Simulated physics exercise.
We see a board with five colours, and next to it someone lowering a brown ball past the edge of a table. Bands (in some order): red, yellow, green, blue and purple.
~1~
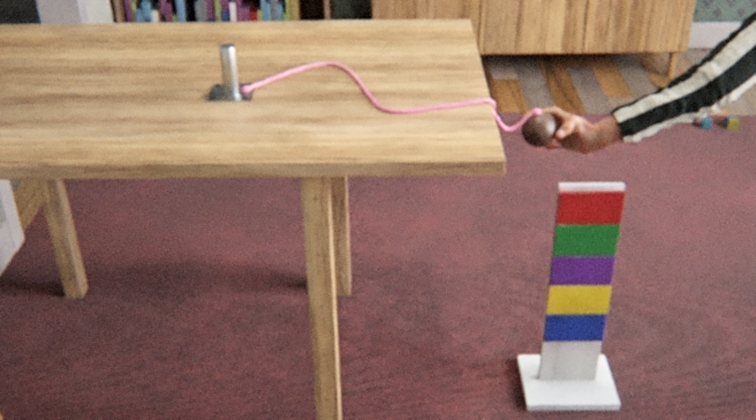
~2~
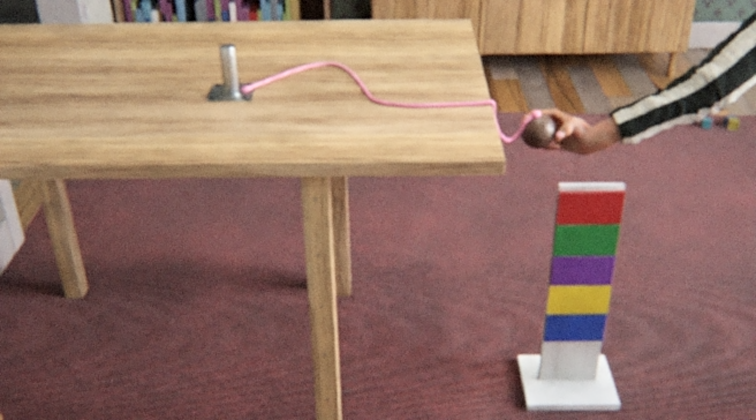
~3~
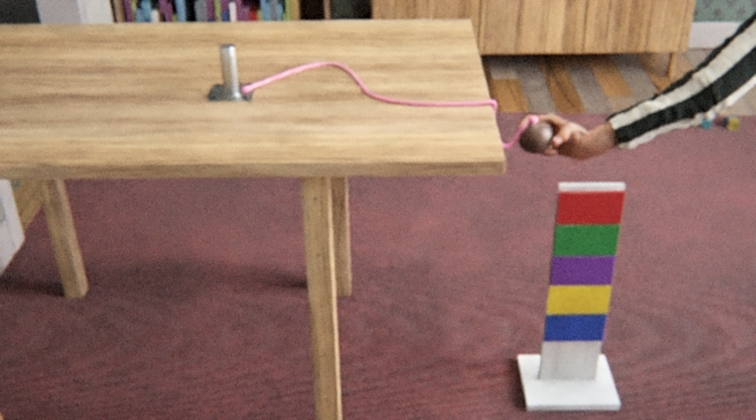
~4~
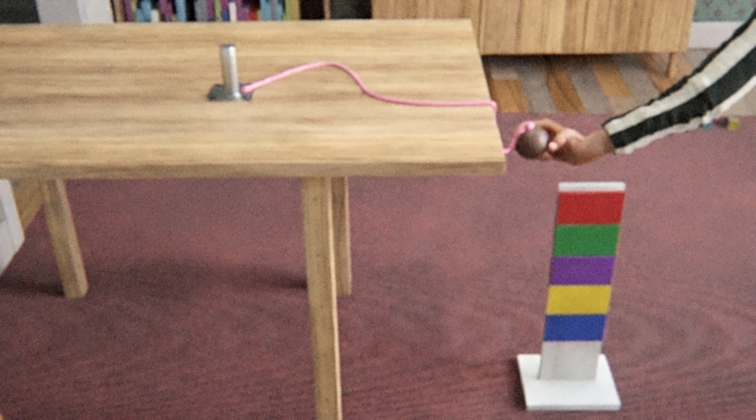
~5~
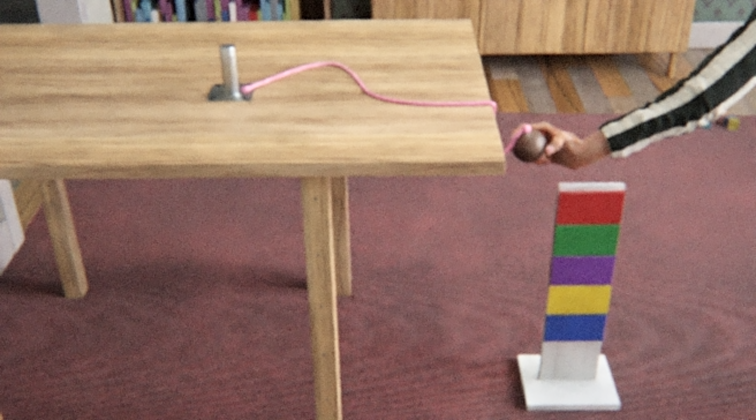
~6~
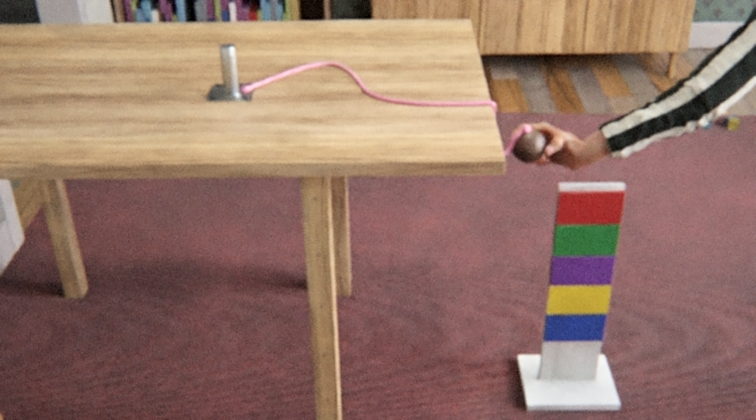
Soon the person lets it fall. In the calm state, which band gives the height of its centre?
The purple band gives it.
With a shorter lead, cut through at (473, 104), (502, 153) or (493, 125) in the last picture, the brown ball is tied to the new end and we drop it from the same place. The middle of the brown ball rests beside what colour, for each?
One after the other, higher than all five; green; red.
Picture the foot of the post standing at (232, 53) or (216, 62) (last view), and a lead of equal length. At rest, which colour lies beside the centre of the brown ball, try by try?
Result 1: Green. Result 2: Green.
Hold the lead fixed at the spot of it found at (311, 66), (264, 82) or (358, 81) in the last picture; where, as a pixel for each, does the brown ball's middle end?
Respectively (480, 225), (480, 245) and (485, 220).
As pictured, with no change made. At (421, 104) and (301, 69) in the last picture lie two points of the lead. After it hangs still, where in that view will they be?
In that view they sit near (487, 104) and near (322, 89).
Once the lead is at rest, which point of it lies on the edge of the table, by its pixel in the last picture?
Position: Approx. (403, 103).
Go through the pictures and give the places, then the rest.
The first picture shows brown ball (539, 130); red (591, 209); green (587, 241); purple (583, 272); yellow (579, 301); blue (575, 329).
The second picture shows brown ball (538, 132); lead through (274, 79) (334, 64) (363, 88) (420, 106) (492, 111).
The third picture shows brown ball (536, 137).
The fourth picture shows brown ball (531, 142); lead through (274, 79) (334, 64) (363, 88) (428, 104) (493, 118).
The fifth picture shows brown ball (529, 146).
The sixth picture shows brown ball (529, 146); lead through (274, 79) (334, 64) (363, 88) (428, 104) (492, 118).
Soon after, ball near (483, 241); level with green.
Then, ball near (477, 247); level with purple.
At rest, ball near (479, 254); level with purple. The lead holds its middle at purple.
